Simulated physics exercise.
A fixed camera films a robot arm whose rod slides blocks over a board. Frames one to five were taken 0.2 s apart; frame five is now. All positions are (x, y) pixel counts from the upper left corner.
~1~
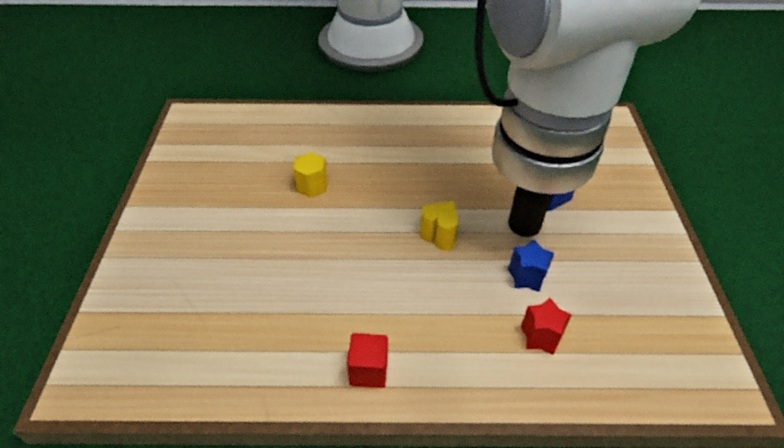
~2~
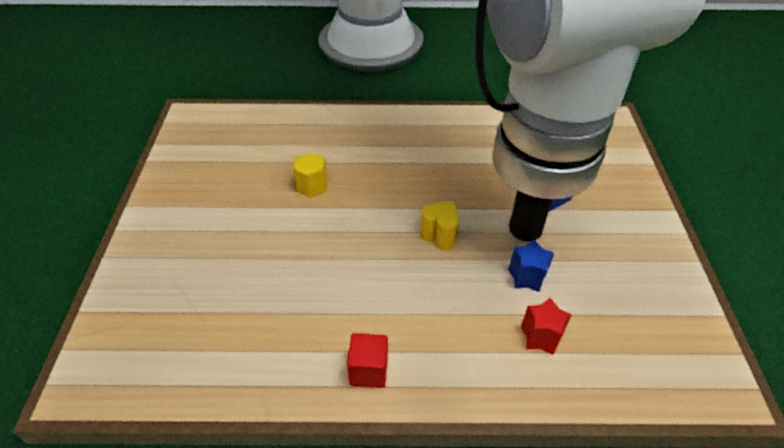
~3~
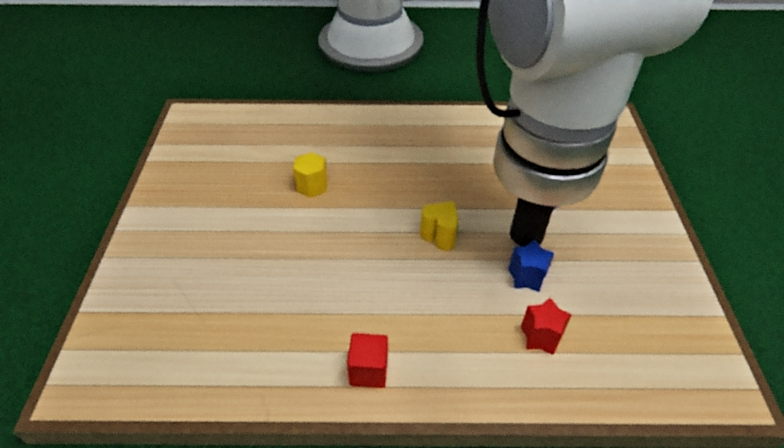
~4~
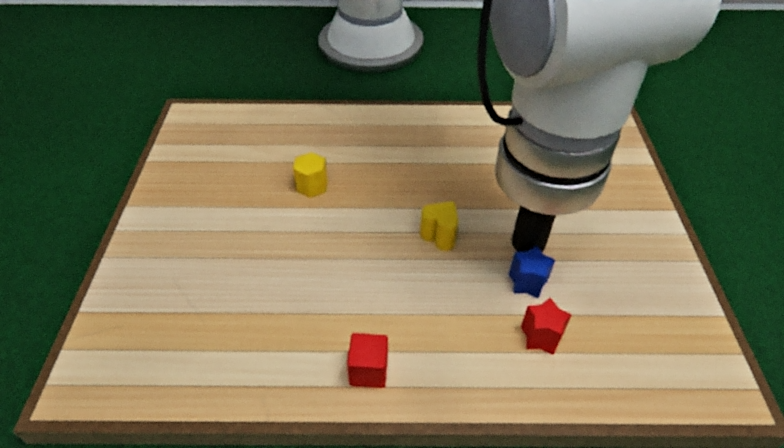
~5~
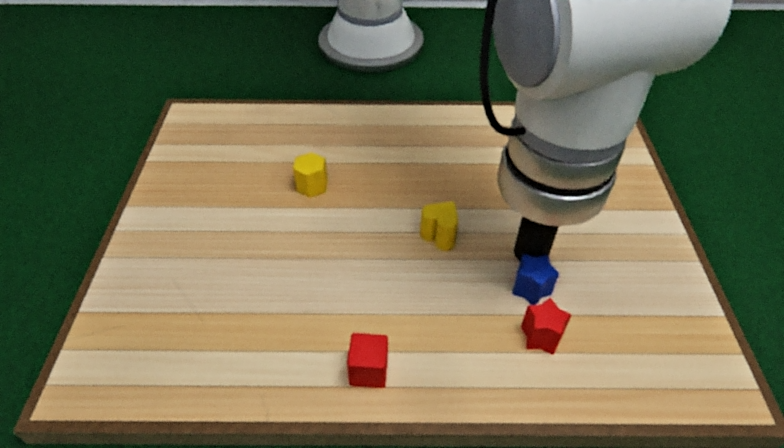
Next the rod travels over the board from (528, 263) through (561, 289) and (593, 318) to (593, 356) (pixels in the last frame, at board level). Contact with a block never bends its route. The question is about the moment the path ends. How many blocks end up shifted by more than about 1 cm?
I'd say one block gets moved.
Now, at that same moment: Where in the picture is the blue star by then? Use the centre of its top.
The point I'd pick in the picture is (551, 286).
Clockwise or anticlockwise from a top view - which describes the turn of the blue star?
From above, clockwise.
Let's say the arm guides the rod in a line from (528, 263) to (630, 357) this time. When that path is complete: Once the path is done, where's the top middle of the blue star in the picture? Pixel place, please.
I'd say the blue star ends with its top centre at (552, 292).
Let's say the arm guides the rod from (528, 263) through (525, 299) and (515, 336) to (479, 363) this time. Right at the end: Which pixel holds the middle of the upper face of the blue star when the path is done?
At the end it should sit near (530, 358).
On the path given first. One third of the way, rod at (565, 279); blue star at (549, 285), turned 45° clockwise.
Two thirds of the way, rod at (598, 308); blue star at (551, 286), turned 60° clockwise.
At the end, rod at (598, 346); blue star at (551, 286), turned 60° clockwise; red star in place.
